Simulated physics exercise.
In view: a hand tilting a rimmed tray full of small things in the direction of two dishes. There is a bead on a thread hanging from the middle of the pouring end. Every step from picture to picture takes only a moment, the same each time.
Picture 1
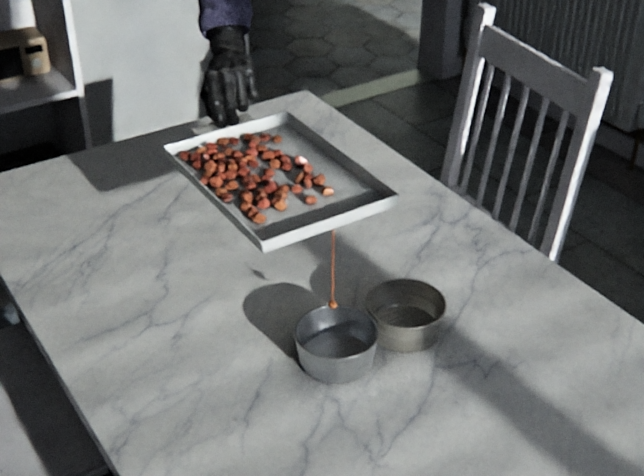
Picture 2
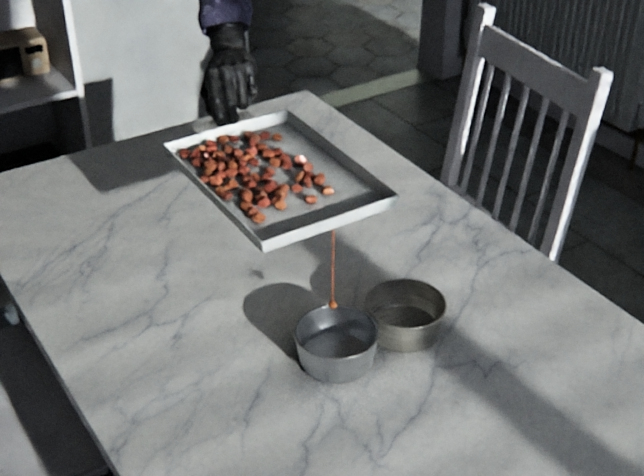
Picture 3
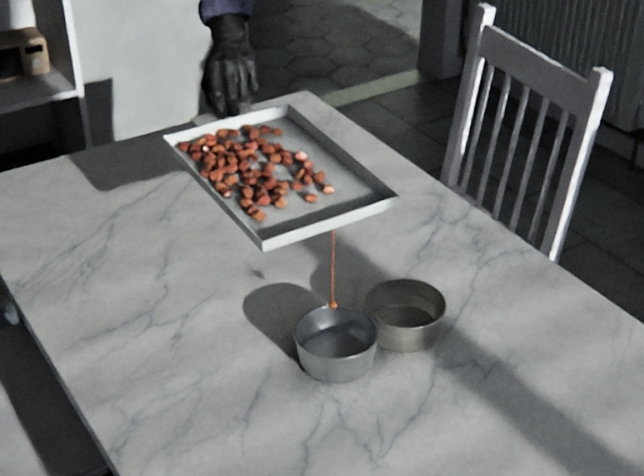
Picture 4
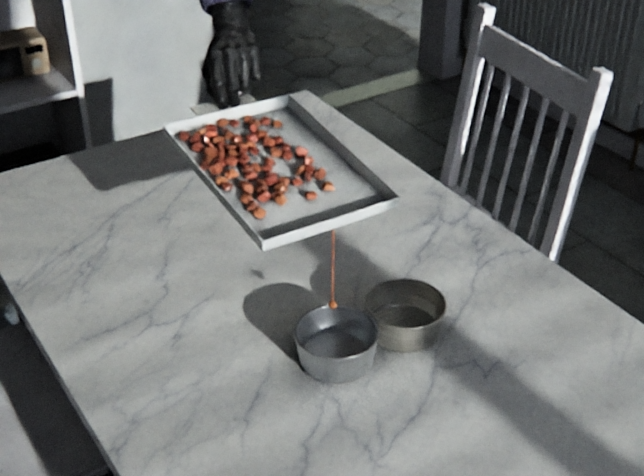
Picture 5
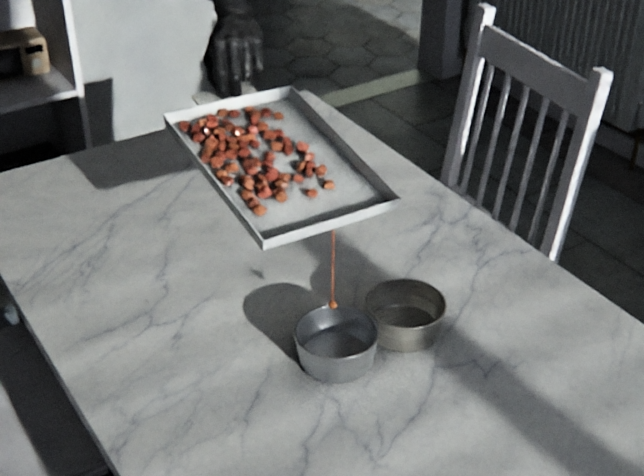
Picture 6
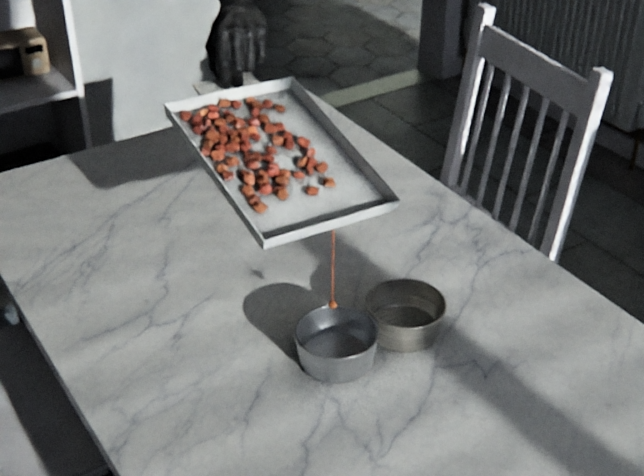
The clip opens on a pale rimmed tray of reddish-brown chunks above a marble table, a dark-gloved hand at its far end and two metal dishes below. The far end gradually rises as the hand moves up, tilting the tray slightly toward the dishes, while the chunks stay bunched and the hanging bead barely moves.
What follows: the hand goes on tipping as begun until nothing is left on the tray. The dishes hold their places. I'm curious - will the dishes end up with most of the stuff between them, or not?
Watching it, the dishes hang on to most of it.
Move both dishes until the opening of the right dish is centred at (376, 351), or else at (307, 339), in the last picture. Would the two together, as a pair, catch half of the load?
Taking the tries in order: A minor share, followed by a minor share.
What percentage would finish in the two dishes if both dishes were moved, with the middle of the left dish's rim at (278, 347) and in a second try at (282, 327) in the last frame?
It would be near 30 per cent first and near 10 per cent second.
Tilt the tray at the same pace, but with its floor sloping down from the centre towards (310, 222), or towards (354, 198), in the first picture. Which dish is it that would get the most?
Number one favours the left of the two; number two favours the right of the two.
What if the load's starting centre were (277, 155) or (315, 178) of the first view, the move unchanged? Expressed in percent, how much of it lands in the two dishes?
About 90 % and 90 %.
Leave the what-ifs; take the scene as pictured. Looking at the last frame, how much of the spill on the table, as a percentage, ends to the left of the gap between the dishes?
It amounts to some 40 percent.
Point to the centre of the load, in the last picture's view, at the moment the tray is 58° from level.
Close to (345, 202).
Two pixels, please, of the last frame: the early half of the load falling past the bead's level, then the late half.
(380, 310), then (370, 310).
Soon after the last picture, tray tipped steeply; nearly all on the tray; a stray few in the air.
A little later, tray tipped right over; about half on the tray; a small part in the left dish; a small part in the right dish; a small part outside both; a small part in the air.
Later still, tray tipped past a quarter turn; about a third in the left dish; about half in the right dish; about a quarter outside both.
At rest, tray tipped past a quarter turn; about a third in the left dish; about half in the right dish; about a quarter outside both.
